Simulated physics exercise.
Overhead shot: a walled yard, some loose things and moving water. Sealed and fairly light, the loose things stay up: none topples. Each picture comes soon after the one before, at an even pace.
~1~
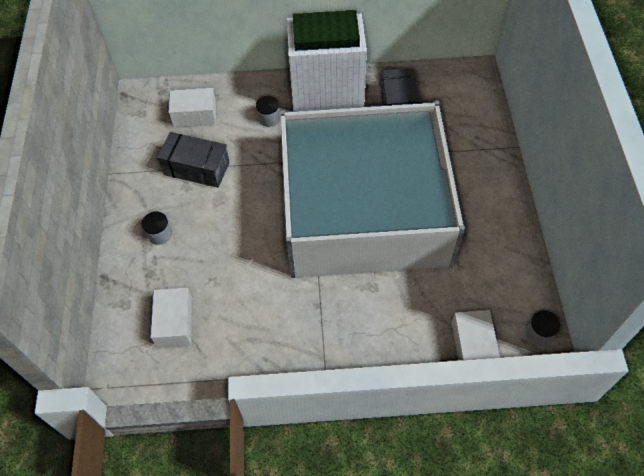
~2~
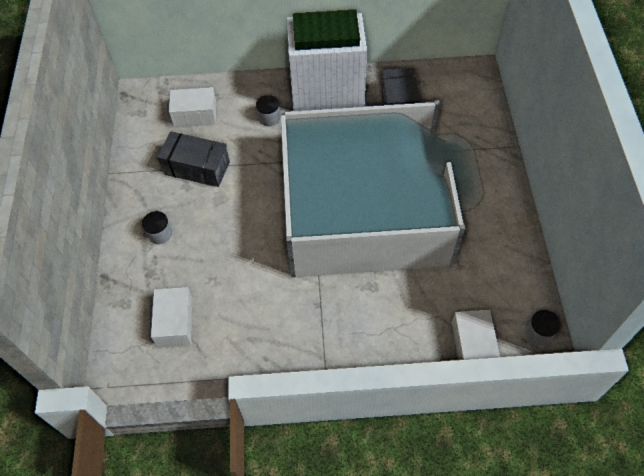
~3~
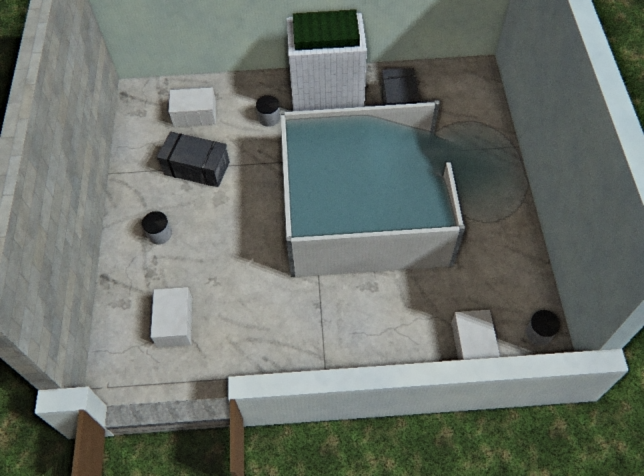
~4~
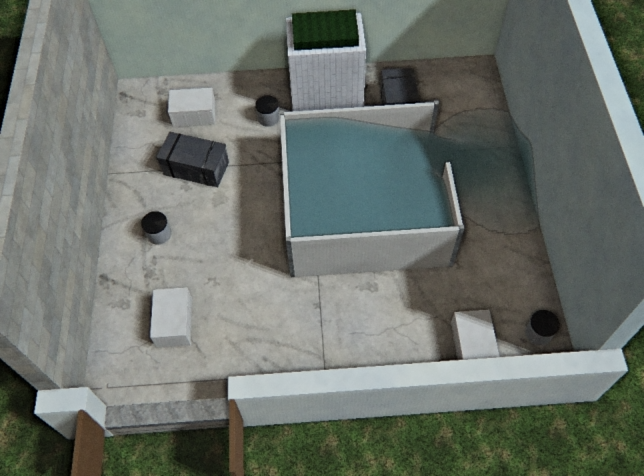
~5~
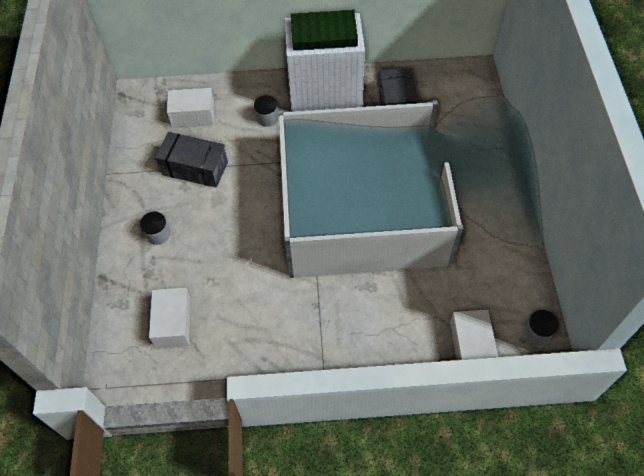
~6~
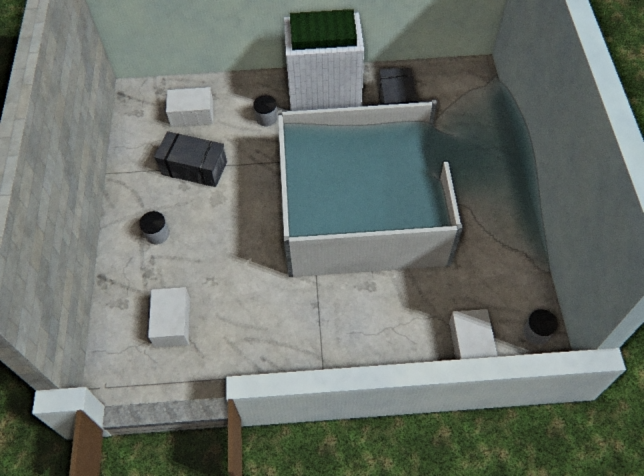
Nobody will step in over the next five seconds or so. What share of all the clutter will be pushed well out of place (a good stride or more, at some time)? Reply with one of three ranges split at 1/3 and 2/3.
2/3 or more.
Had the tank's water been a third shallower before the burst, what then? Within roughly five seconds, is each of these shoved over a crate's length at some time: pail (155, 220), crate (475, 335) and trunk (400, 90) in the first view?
Taking them as listed, the first came up short, the second did it and the third did it.
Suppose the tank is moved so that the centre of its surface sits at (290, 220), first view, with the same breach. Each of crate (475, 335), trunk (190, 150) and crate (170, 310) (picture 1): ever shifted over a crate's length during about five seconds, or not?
Object by object, in turn: Travelled a good distance, lingered near its place, travelled a good distance.
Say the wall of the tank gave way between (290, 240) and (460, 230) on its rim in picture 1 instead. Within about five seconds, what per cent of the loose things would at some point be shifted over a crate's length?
I'd put it around 80 percent.
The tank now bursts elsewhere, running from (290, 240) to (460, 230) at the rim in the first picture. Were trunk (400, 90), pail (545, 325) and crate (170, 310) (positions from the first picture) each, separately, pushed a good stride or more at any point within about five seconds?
Order as asked: Not sent that far; sent that far; sent that far.
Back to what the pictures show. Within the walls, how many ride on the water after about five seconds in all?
Tally at that point: 8.
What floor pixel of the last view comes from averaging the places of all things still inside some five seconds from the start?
I'd put it around pixel (174, 197).
A moment on, 0 of 8 are well off their spots; 0 afloat.
Next, 2 of 8 are well off their spots; 1 afloat.
Later, 3 of 8 are well off their spots; 2 afloat.
In the end, 5 of 8 are well off their spots, and 6 have been at some point; 8 afloat.
